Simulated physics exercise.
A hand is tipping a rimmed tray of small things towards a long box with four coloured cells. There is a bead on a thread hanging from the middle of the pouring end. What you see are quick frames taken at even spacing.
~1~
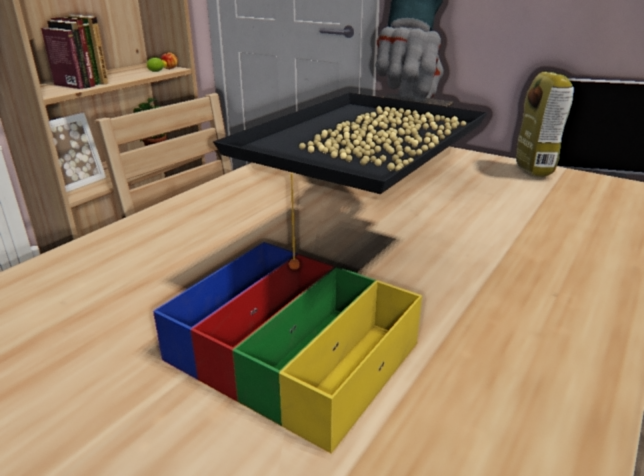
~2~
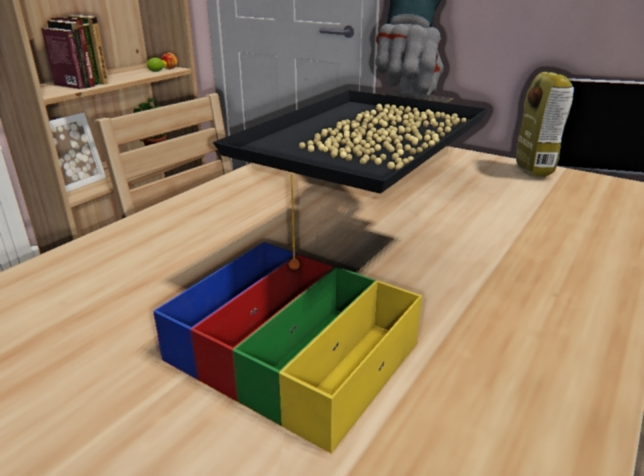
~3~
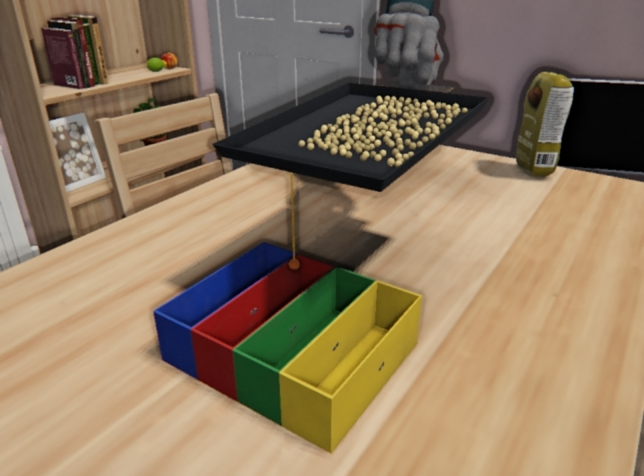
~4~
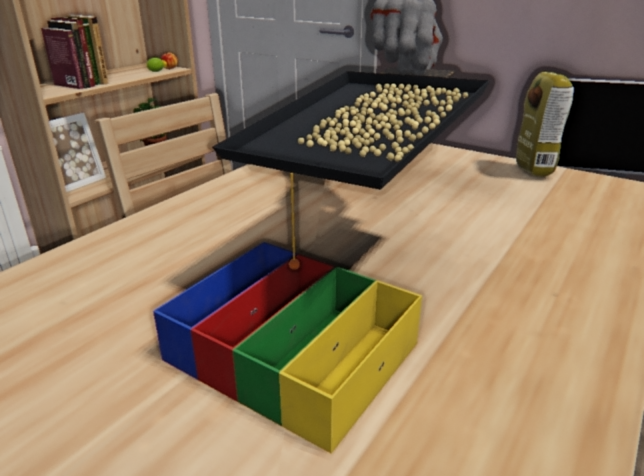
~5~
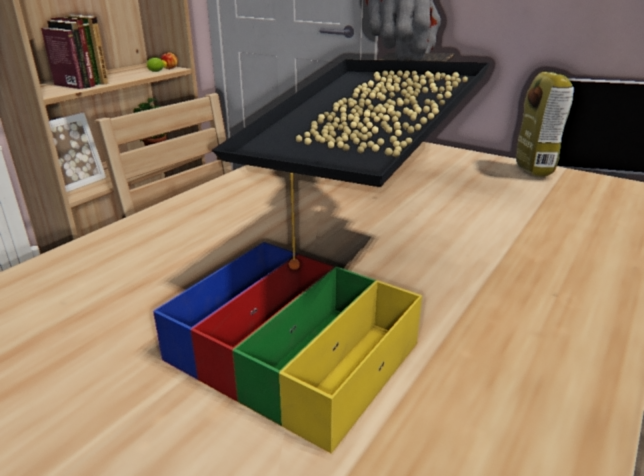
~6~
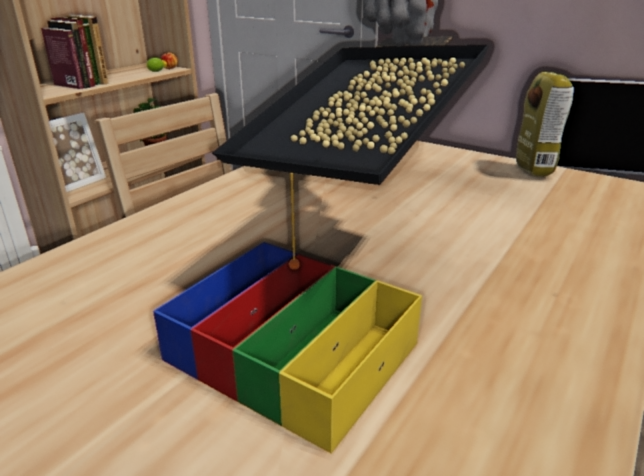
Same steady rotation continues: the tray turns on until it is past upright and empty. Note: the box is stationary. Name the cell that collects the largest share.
Blue.
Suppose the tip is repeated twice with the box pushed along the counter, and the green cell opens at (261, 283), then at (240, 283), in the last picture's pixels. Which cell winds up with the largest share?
So it would be that red cell first and the red one after that.
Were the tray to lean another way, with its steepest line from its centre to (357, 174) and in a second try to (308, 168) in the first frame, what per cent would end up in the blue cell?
You'd get 0 per cent the first time and 20 per cent the second time.
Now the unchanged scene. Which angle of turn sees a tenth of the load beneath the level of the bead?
My estimate is some 55 degrees.
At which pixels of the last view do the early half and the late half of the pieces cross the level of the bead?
About (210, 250) to begin with, then about (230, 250).
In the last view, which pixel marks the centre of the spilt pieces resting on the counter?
The middle lies near (173, 304).
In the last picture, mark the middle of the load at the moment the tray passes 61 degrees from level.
The middle of the pieces sits at roughly (234, 174).
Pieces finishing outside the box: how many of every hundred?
60 per cent.
Soon, tray tipped steeply; about half on the tray; a small part in the blue cell; a stray few in the red cell; about a third falling or outside the box.
A while on, tray tipped right over; a stray few on the tray; about a third in the blue cell; a stray few in the red cell; a stray few in the green cell; about two thirds falling or outside the box.
Towards the end, tray tipped past a quarter turn; about a third in the blue cell; a stray few in the red cell; a stray few in the green cell; about two thirds falling or outside the box.
Finally, tray tipped past a quarter turn; about a third in the blue cell; a stray few in the red cell; a stray few in the green cell; none in the yellow cell; about two thirds outside the box.
